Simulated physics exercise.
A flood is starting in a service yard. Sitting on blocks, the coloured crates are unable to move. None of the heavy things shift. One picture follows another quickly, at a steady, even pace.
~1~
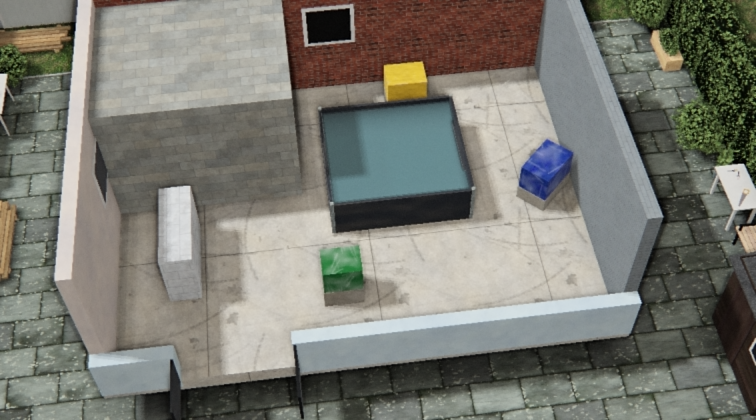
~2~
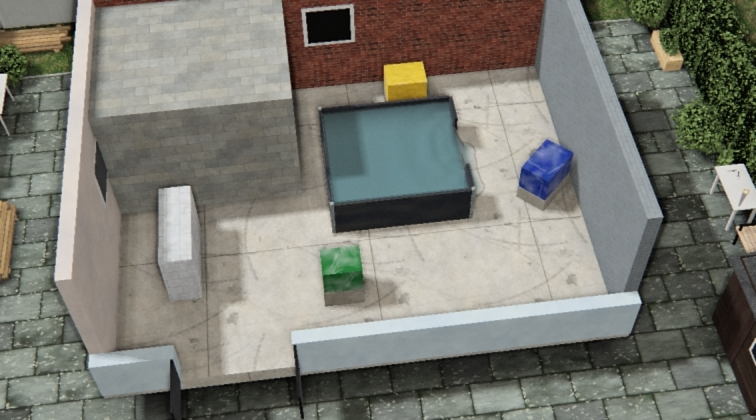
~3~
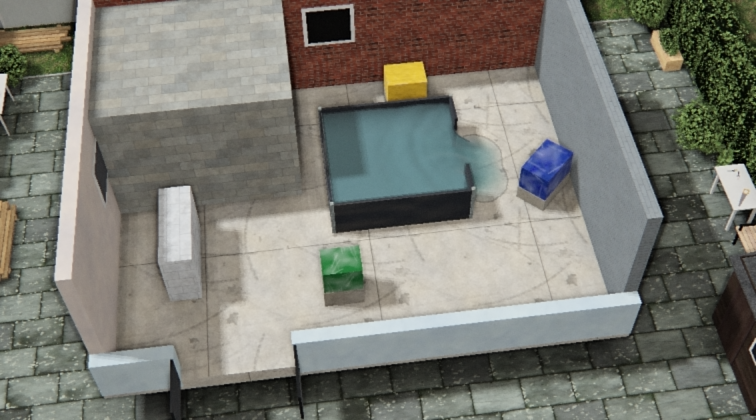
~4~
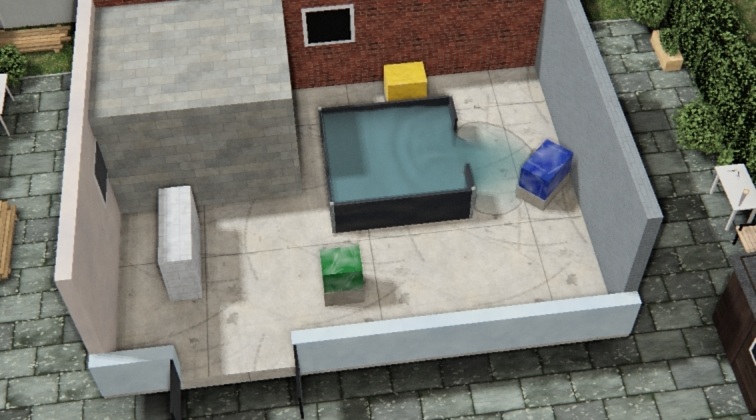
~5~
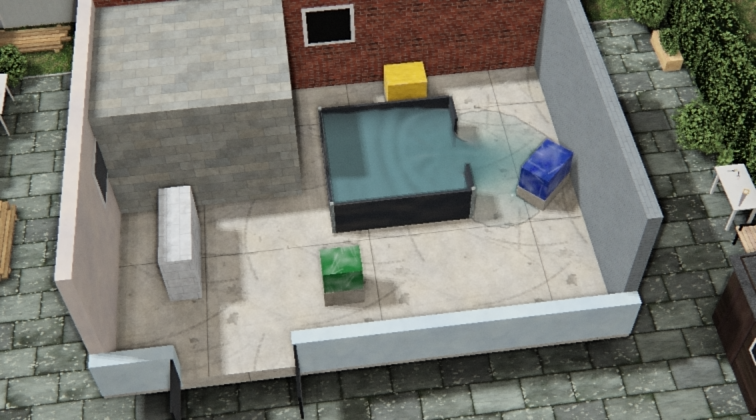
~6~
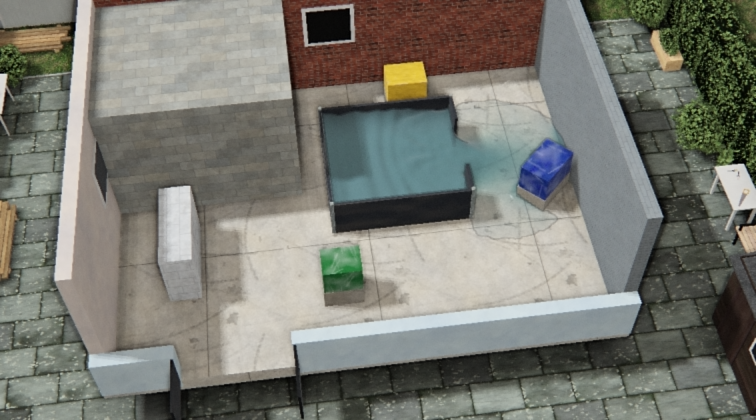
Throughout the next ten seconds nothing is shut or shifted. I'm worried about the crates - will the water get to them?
My prediction: The green crate doesn't get caught by the water. The blue crate gets caught by the water. The yellow crate gets caught by the water.
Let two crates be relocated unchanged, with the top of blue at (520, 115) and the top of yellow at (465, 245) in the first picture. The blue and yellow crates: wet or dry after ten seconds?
The blue one is flooded, while the yellow one is left dry.
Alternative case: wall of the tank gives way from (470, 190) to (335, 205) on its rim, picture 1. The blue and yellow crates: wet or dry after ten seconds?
First, the blue crate is flooded; second, the yellow crate is not reached.
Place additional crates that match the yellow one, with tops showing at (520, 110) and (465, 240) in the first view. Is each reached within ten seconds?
For the first position it is reached; for the second it is missed.
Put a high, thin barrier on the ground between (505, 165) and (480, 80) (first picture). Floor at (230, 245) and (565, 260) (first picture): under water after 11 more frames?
In order, I'd call them bare and inundated.
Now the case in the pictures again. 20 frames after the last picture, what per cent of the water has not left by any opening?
Some 100 per cent.
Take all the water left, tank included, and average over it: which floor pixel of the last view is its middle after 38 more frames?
Close to (432, 167), I reckon.
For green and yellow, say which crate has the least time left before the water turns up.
My pick is the one in yellow.
A moment on, water covers 20 % of the floor; the green crate not reached, the blue crate water round its plinth, the yellow crate not reached.
Next, water covers 30 % of the floor; the green crate not reached, the blue crate water round its plinth, the yellow crate water round its plinth.
Then, water covers 50 % of the floor; the green crate not reached, the blue crate water round its plinth, the yellow crate water round its plinth.
Later, water covers 75 % of the floor; the green crate water round its plinth, the blue crate water round its plinth, the yellow crate water round its plinth.
In the end, water covers 90 % of the floor; the green crate stayed above the water, the blue crate was topped, the yellow crate was topped.
